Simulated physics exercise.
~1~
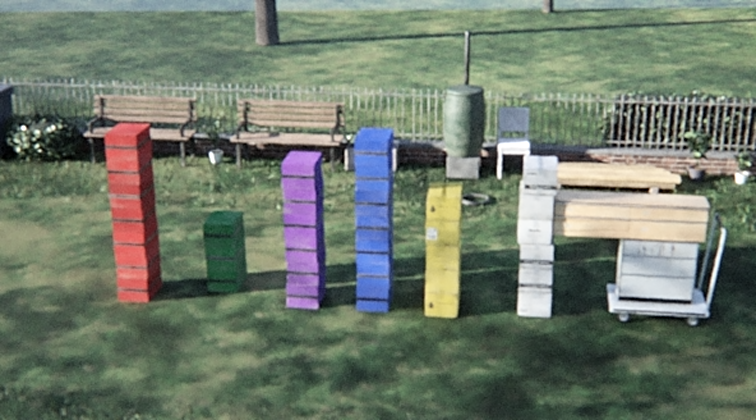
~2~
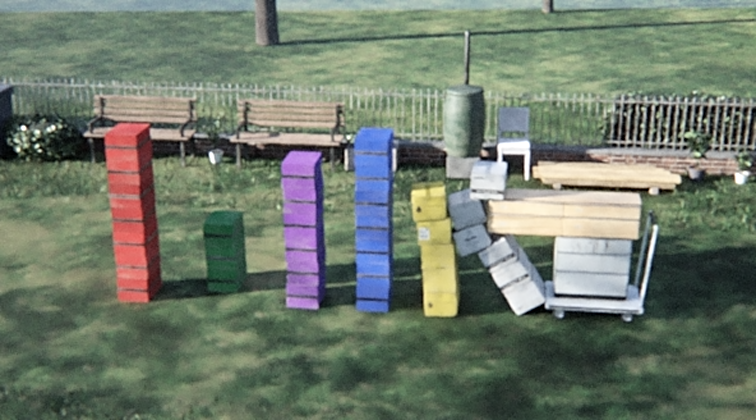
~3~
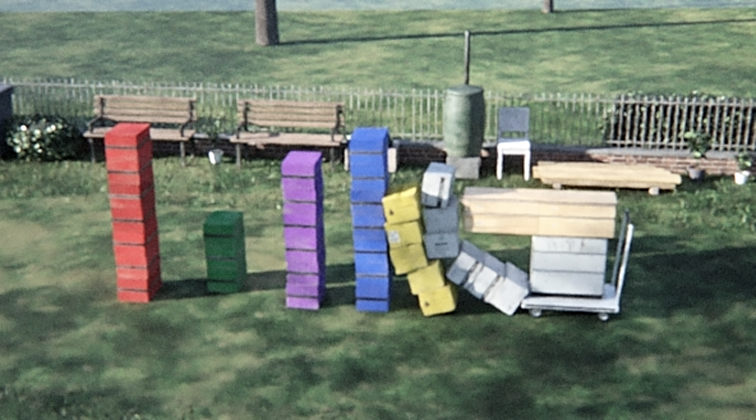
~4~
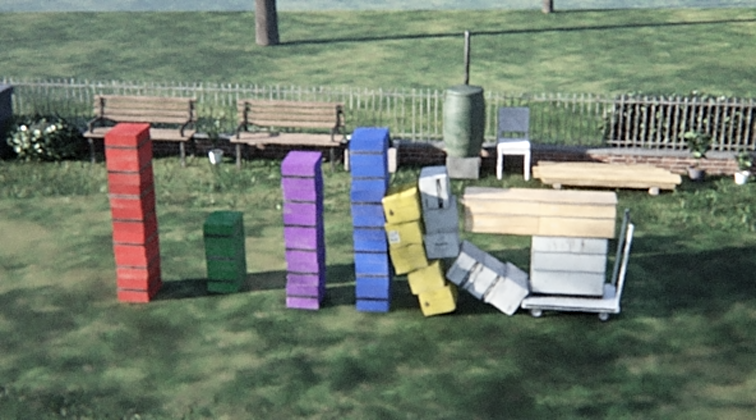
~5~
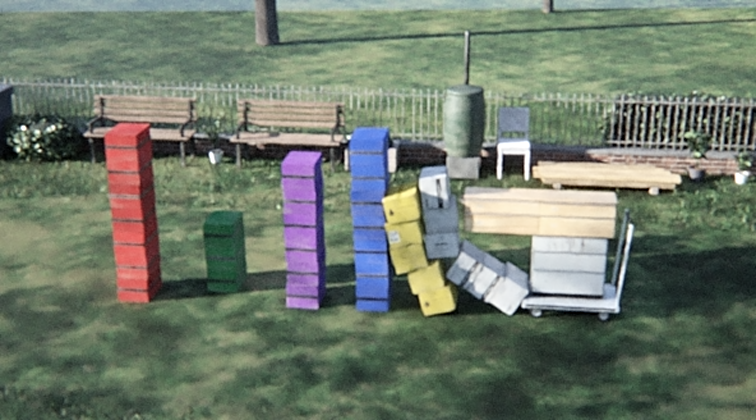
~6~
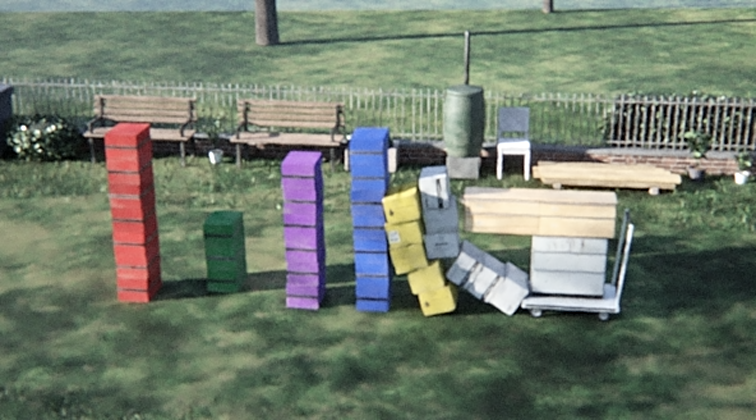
The footage shows coloured stacks of cartons standing on a lawn as a loaded trolley moves left into the pale stack, which buckles and pushes the yellow stack into a lean against the blue one, where everything settles, with the purple, green and red stacks still upright.
